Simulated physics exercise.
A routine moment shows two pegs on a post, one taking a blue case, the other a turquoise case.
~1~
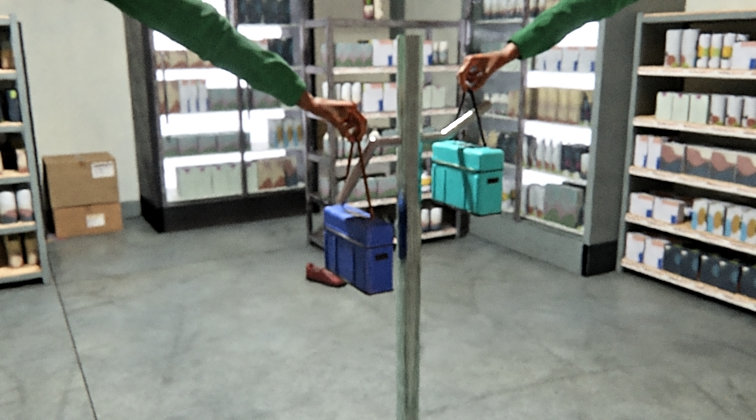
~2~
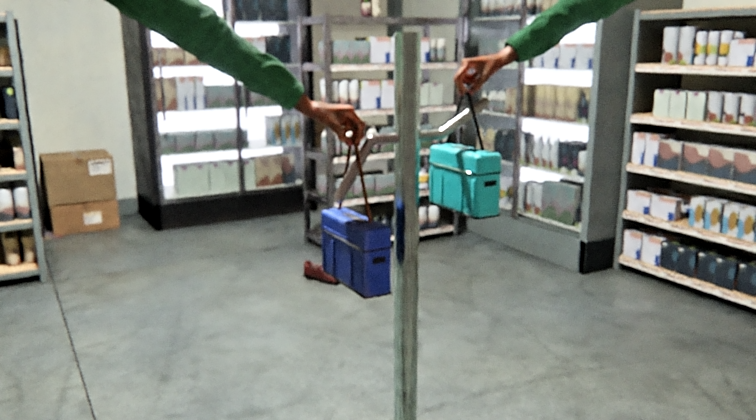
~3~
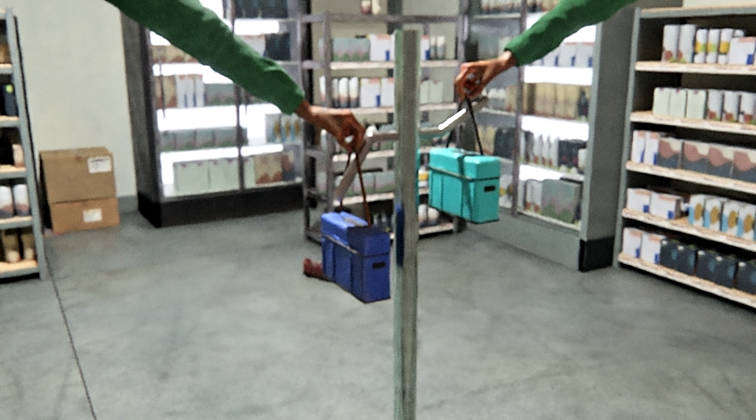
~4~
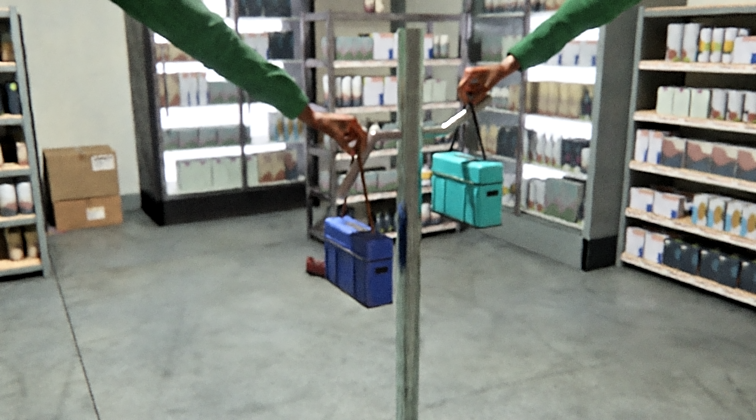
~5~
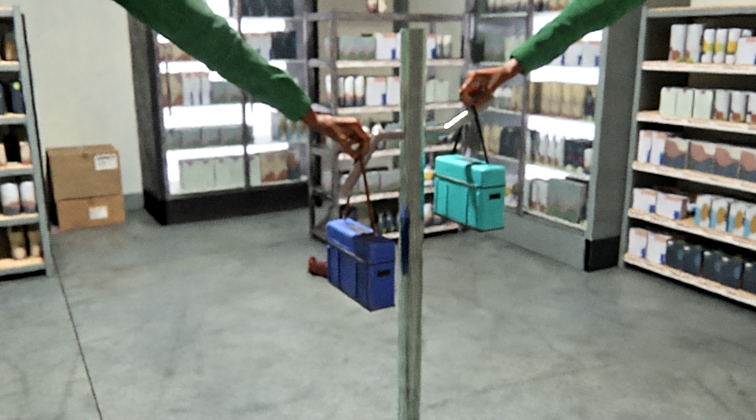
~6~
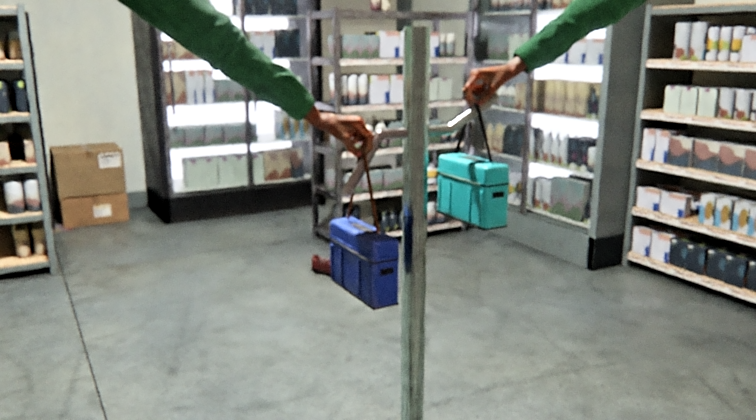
The clip shows two green-sleeved arms holding a blue case and a turquoise case by their straps beside pegs on an upright post in a shelved room, as both cases lower slightly, then shift a little right.
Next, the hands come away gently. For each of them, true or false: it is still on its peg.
Blue case: False. Turquoise case: True.
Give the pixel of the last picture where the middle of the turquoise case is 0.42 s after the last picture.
About (438, 209).
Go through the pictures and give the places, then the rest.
The first frame shows blue case (357, 247); turquoise case (466, 177); left peg tip (342, 200); right peg tip (487, 105).
The second frame shows blue case (355, 250); turquoise case (464, 180).
The third frame shows blue case (355, 255); turquoise case (463, 184).
The fourth frame shows blue case (357, 260); turquoise case (466, 189).
The fifth frame shows blue case (360, 262); turquoise case (468, 191).
The sixth frame shows blue case (363, 260); turquoise case (472, 190); left peg tip (347, 192), sloping steeply down; right peg tip (494, 98), pointing up.
Then, 0.42 s after the last picture, blue case on the floor; turquoise case hanging near (439, 209).
Then, 0.78 s after the last picture, blue case on the floor; turquoise case hanging near (431, 212).
At rest, blue case on the floor; turquoise case hanging near (426, 211). The blue case slips off its peg and the turquoise case holds on.
